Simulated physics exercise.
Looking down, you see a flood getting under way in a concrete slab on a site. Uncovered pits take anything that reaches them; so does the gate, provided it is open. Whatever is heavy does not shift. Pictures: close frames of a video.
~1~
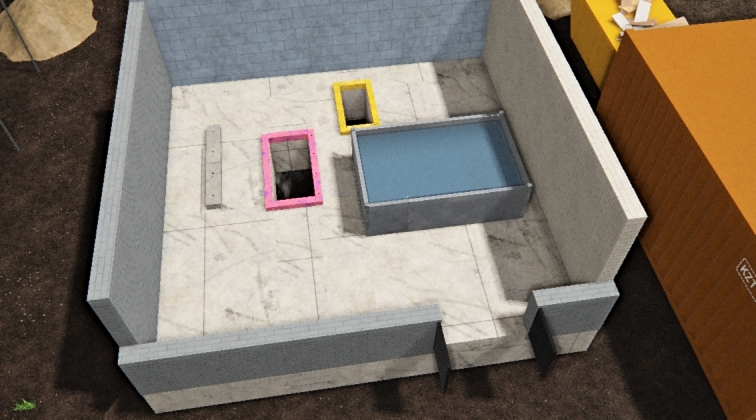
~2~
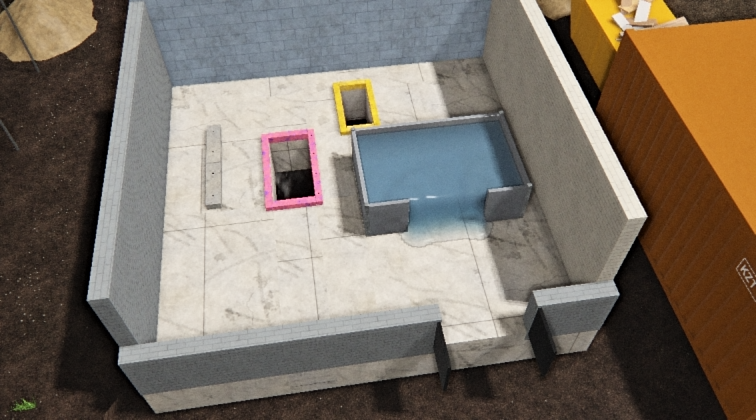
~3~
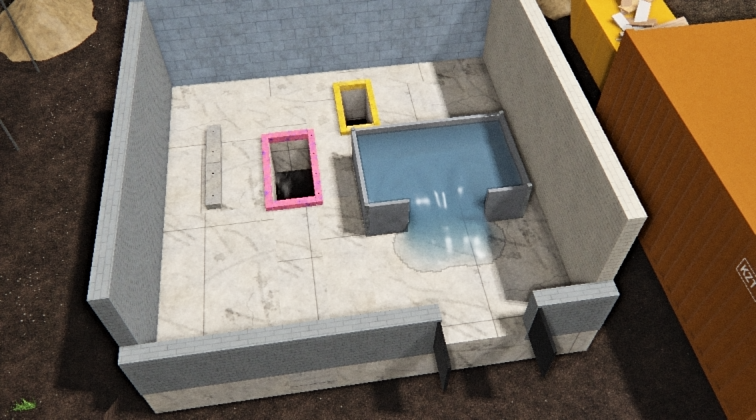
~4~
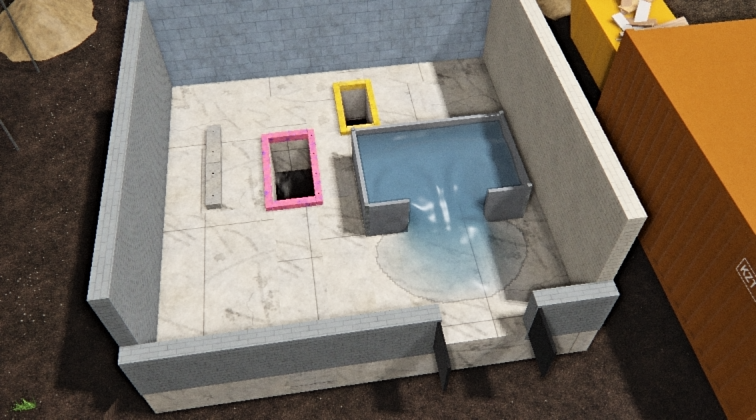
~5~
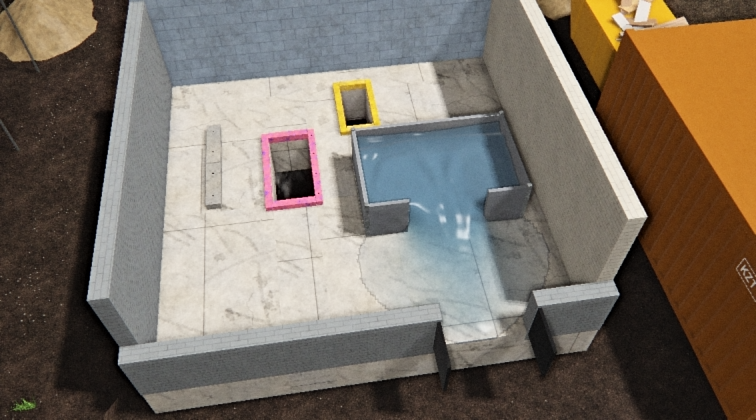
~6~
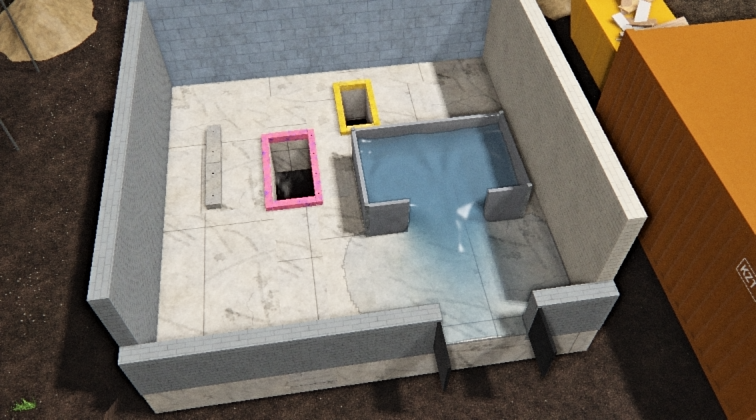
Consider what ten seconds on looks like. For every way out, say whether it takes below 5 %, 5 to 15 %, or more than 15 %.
It ends like this: The gate takes more than 15 %; the pink pit takes below 5 %; the yellow pit takes below 5 %.
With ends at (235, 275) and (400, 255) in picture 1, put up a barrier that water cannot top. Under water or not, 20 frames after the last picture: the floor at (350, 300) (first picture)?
Submerged.
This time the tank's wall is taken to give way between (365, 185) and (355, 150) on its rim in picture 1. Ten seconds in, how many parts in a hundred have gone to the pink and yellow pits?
Shares: Pink at 25 percent, yellow at 0 percent.
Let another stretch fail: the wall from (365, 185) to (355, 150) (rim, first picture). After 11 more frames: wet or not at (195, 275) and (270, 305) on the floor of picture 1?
In order: Swamped and swamped.
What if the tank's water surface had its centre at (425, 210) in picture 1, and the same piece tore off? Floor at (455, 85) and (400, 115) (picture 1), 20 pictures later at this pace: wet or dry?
In the order given, untouched and untouched.
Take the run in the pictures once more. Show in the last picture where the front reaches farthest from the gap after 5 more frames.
I reckon the front has reached (288, 350) by then.
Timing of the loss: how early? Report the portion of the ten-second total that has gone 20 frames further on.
Somewhere around 60 per cent, I'd say.
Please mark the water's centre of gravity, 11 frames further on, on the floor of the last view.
My guess is about (435, 225).
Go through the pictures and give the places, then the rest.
Still water in the tank at (438, 160), in the first frame.
The front is at (488, 229), out from the gap at (446, 216), in the second frame.
The front is at (489, 258), out from the gap at (446, 217), in the third frame.
Water pours out at (446, 217) and has run to (484, 293), in the fourth frame.
Water pours out at (446, 217) and has run to a hidden place, in the fifth frame.
Water pours out at (446, 216) and has run to a hidden place, in the sixth frame.
A moment on, water covers 20 % of the floor; the gate 10 %, the pink pit 0 %, the yellow pit 0 %.
Next, water covers 25 % of the floor; the gate 21 %, the pink pit 0 %, the yellow pit 0 %.
Then, water covers 40 % of the floor; the gate 32 %, the pink pit 0 %, the yellow pit 0 %.
Later, water covers 60 % of the floor; the gate 45 %, the pink pit 0 %, the yellow pit 0 %.
In the end, water covers 90 % of the floor; the gate 55 %, the pink pit 0 %, the yellow pit 0 %.
